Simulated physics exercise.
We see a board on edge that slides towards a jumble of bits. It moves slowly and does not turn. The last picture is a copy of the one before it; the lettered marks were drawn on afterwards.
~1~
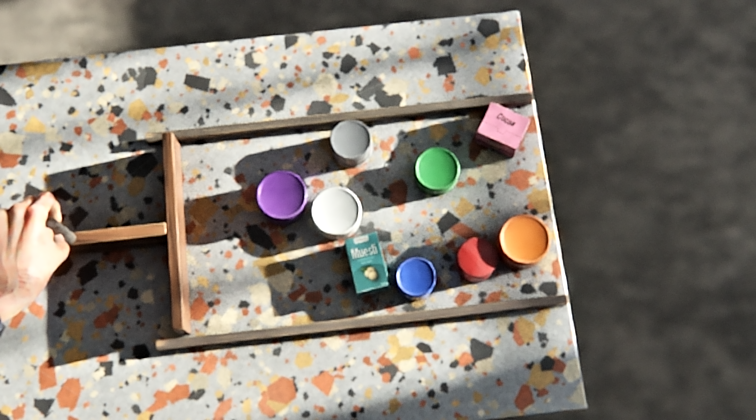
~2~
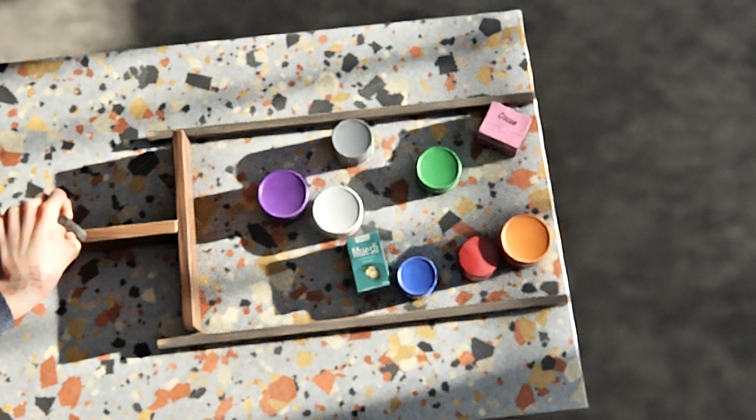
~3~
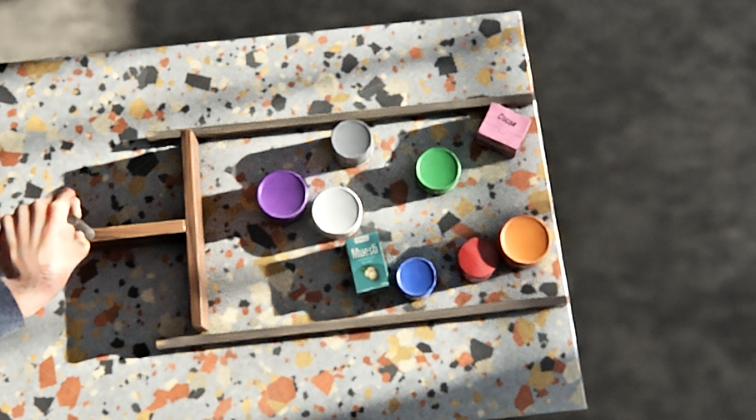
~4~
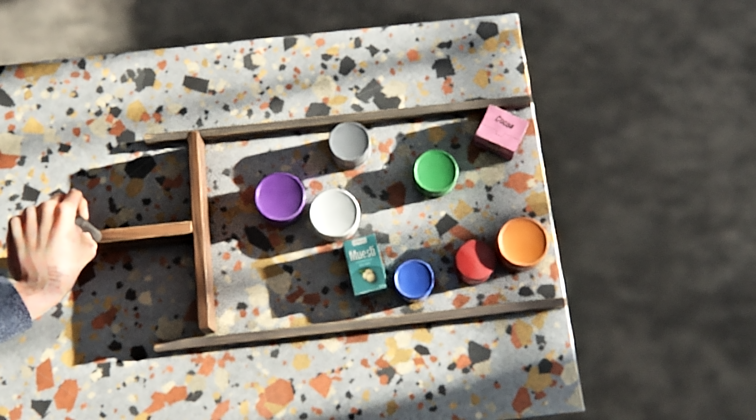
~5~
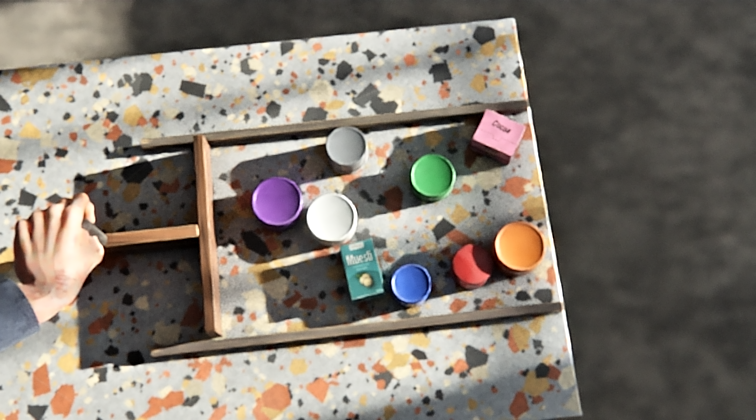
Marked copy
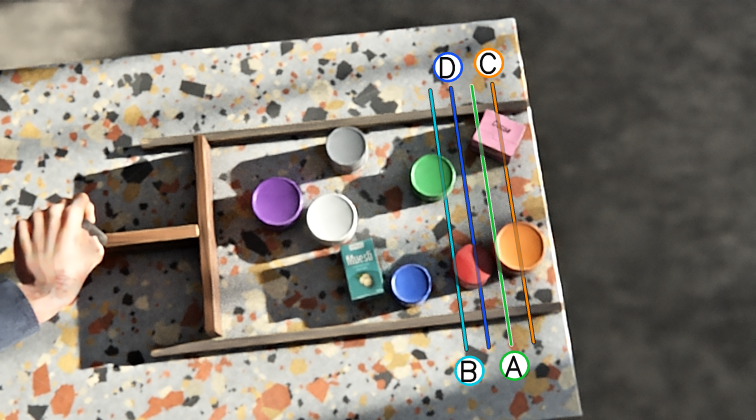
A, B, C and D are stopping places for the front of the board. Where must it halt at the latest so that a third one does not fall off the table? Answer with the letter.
No third one falls up to D.
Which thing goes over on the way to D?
The orange jar.
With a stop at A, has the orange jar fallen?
Yes.
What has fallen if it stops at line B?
The orange jar.
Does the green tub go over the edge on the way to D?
No.
On the marked copy, A at (491, 210); B at (448, 215); C at (512, 208); D at (469, 212).
Following D. Soon after the start, board (299, 220); grey tin (350, 146); purple jar (328, 184).
Later, board (394, 209); orange jar (533, 241); red tin (492, 261).
In the end, board (468, 202); orange jar over the edge; green tub (537, 176); one fallen.
As for the rest, A drops four; B is within the limit but short; C drops five.
